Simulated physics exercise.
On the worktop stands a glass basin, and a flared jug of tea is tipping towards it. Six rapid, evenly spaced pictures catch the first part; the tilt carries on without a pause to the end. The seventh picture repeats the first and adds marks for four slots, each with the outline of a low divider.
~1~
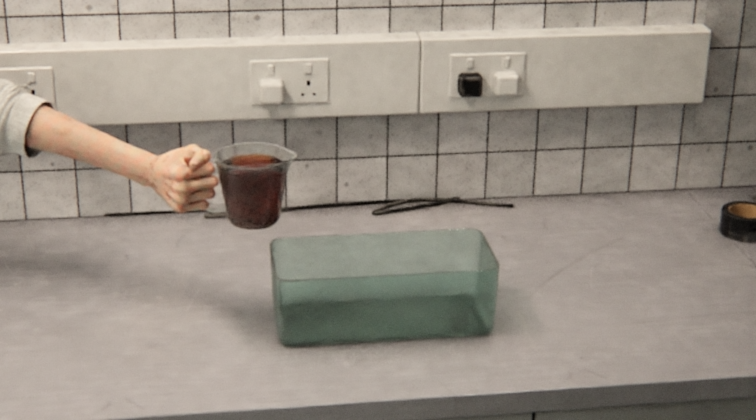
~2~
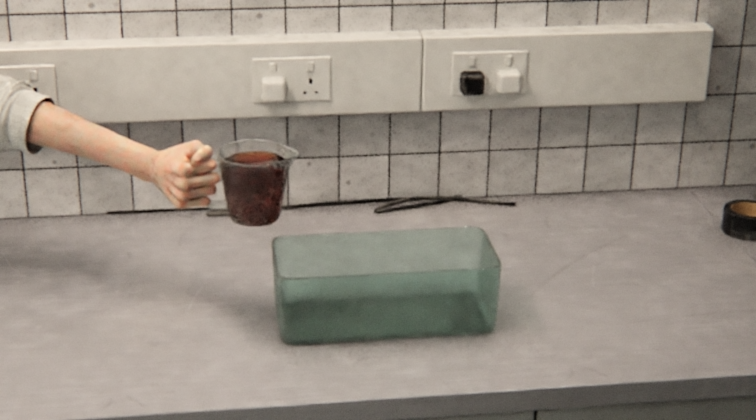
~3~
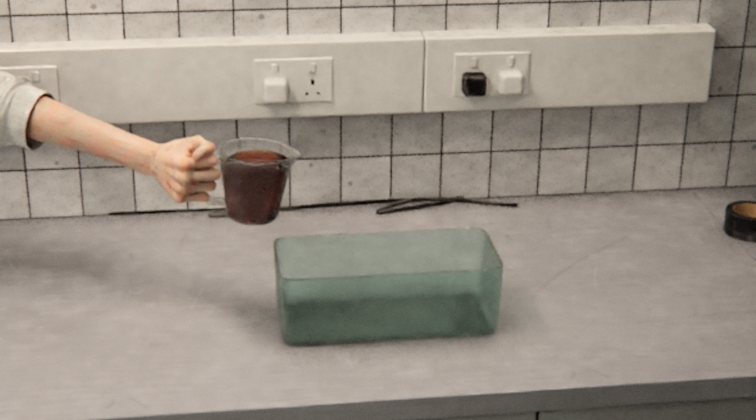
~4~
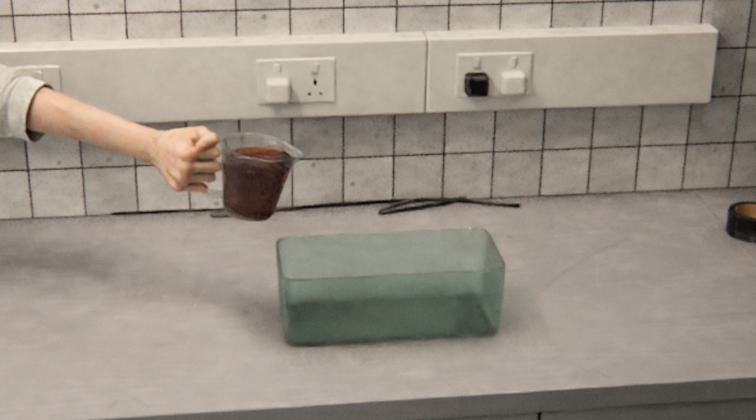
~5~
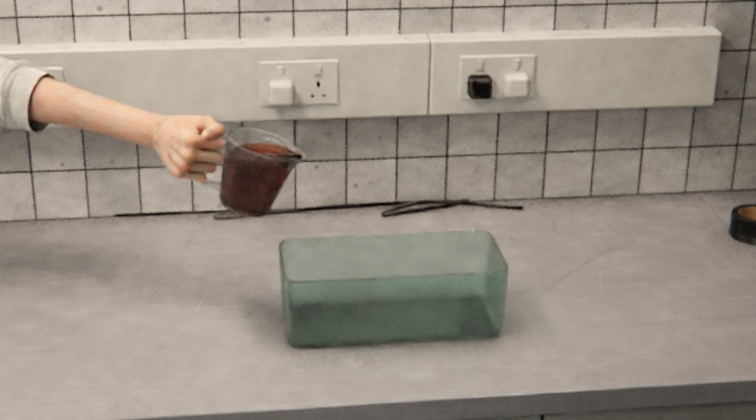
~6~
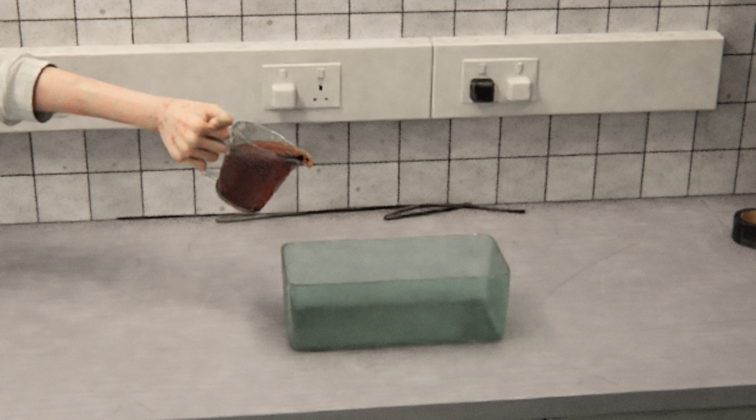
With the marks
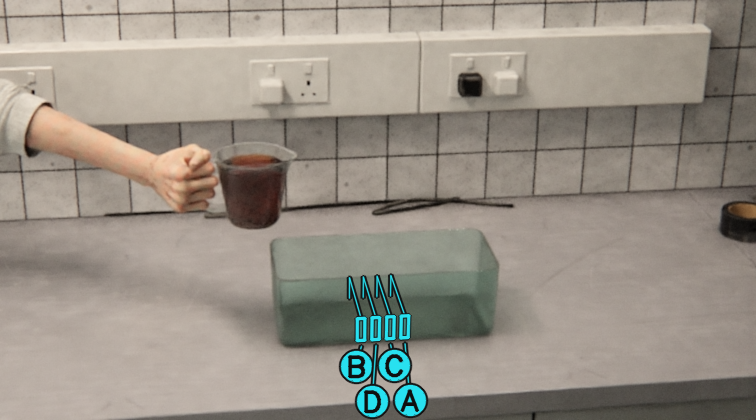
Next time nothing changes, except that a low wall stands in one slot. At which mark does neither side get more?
The answer is place D.
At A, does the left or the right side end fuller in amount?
More ends on the left.
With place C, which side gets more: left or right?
More ends on the left.
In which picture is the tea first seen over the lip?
In picture 6.
On the marked copy, A at (405, 343); B at (361, 346); C at (390, 344); D at (376, 345).
With A, about 87 % ends left of the wall and 9 % right of it; 4 % is lost outside.
With B, about 17 % ends left of the wall and 81 % right of it.
With C, about 89 % ends left of the wall and 6 % right of it; 5 % is lost outside.
With D, about 55 % ends left of the wall and 42 % right of it; 3 % is lost outside.
